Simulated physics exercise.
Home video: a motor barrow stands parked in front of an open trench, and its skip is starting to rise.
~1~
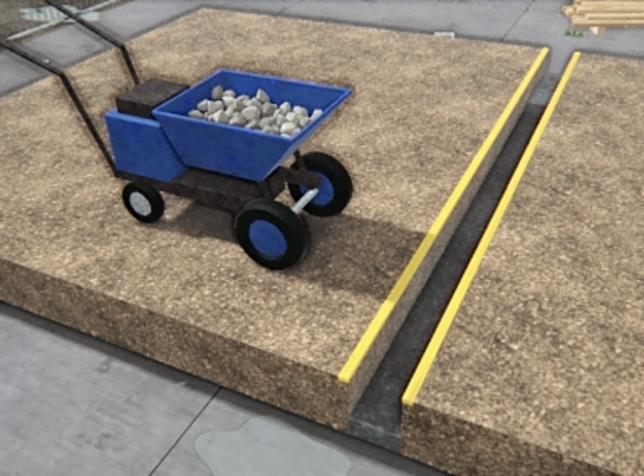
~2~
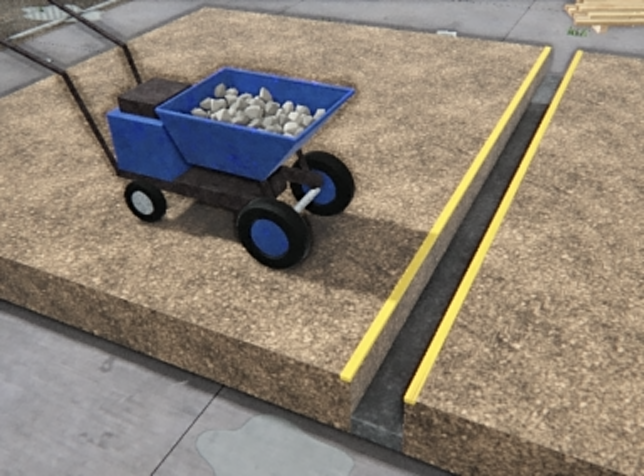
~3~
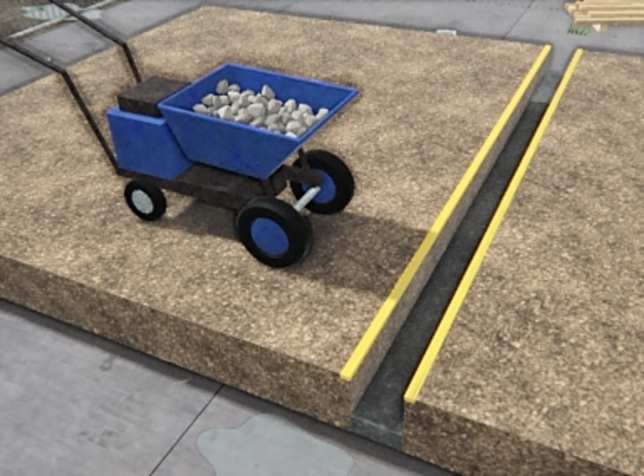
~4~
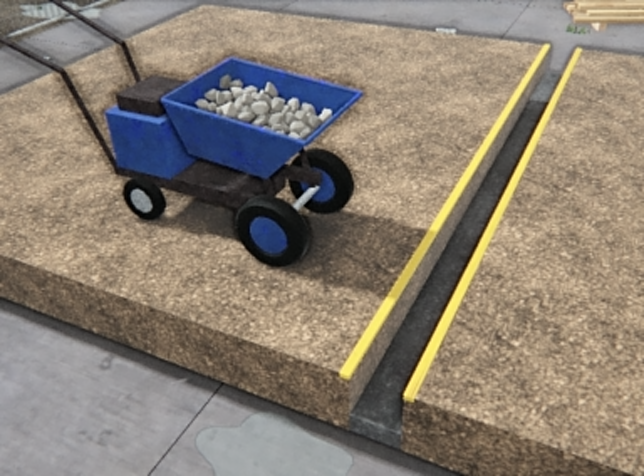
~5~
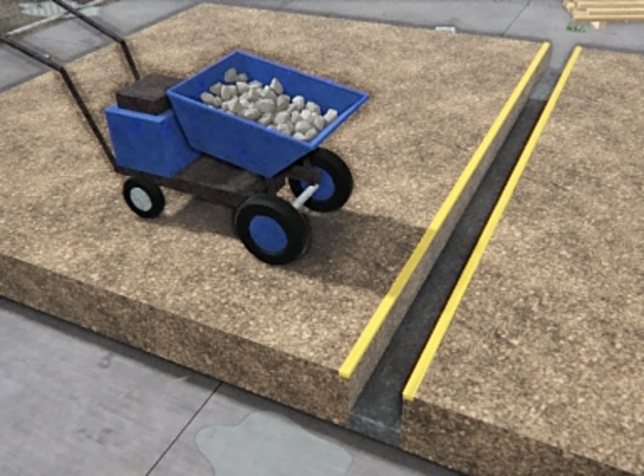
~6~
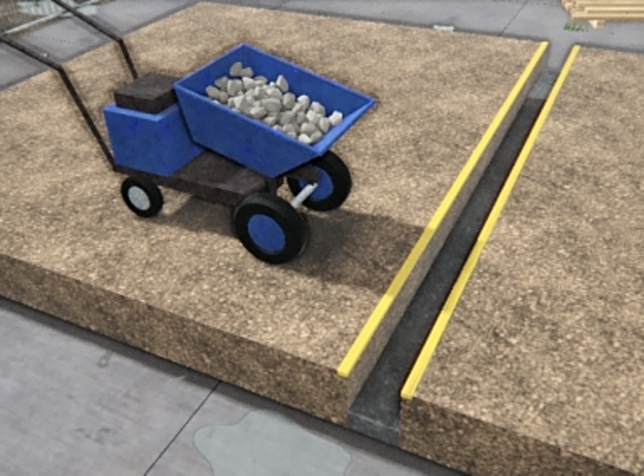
In this clip, a blue motor barrow loaded with broken stones stands parked beside a narrow trench edged with yellow strips, and its skip, level at first, rises slightly at the back and tilts a little toward the right.
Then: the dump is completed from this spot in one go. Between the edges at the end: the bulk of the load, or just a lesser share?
The load ends chiefly in the trench.
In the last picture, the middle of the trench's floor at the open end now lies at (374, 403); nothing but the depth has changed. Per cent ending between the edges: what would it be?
80 %.
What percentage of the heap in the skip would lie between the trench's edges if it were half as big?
About 100 %.
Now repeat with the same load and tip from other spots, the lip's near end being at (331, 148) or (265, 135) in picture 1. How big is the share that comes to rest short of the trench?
About 0 percent at the first place and about 30 percent at the second.
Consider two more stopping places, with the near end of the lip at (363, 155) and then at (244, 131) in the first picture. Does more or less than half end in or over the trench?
A minority at the first place, then a minority at the second.
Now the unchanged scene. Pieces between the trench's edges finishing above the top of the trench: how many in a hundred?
My estimate would be close to 5 per cent.
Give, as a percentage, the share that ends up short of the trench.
Roughly 0 percent of the pieces, I think.
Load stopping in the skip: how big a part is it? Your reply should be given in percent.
Around 0 %.
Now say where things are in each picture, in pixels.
The first frame shows lip of the skip near (293, 141), level; top of the load near (230, 115), broken stones; first edge of the trench near (373, 330); far edge near (433, 349), the trench under half as wide as the skip, and about as deep as wide.
The second frame shows lip of the skip near (297, 141), level; top of the load near (233, 114).
The third frame shows lip of the skip near (301, 141), tipped barely; top of the load near (236, 111).
The fourth frame shows lip of the skip near (306, 144), tipped a little; top of the load near (239, 108).
The fifth frame shows lip of the skip near (313, 148), tipped a little; top of the load near (245, 100).
The sixth frame shows lip of the skip near (321, 154), tipped a little; top of the load near (242, 98); first edge of the trench near (371, 324); far edge near (432, 343).
Shortly afterwards, skip tipped steeply; the whole lot in the skip.
Next, skip tipped right over; the bulk in the skip; only a few short of the trench; a little in or heaped over the trench; only a few falling.
Some moments later, skip tipped right over; a little in the skip; a little short of the trench; the bulk in or heaped over the trench; only a few beyond it.
In the end, skip tipped right over; only a few short of the trench; all but a few in or heaped over the trench; only a few beyond it.
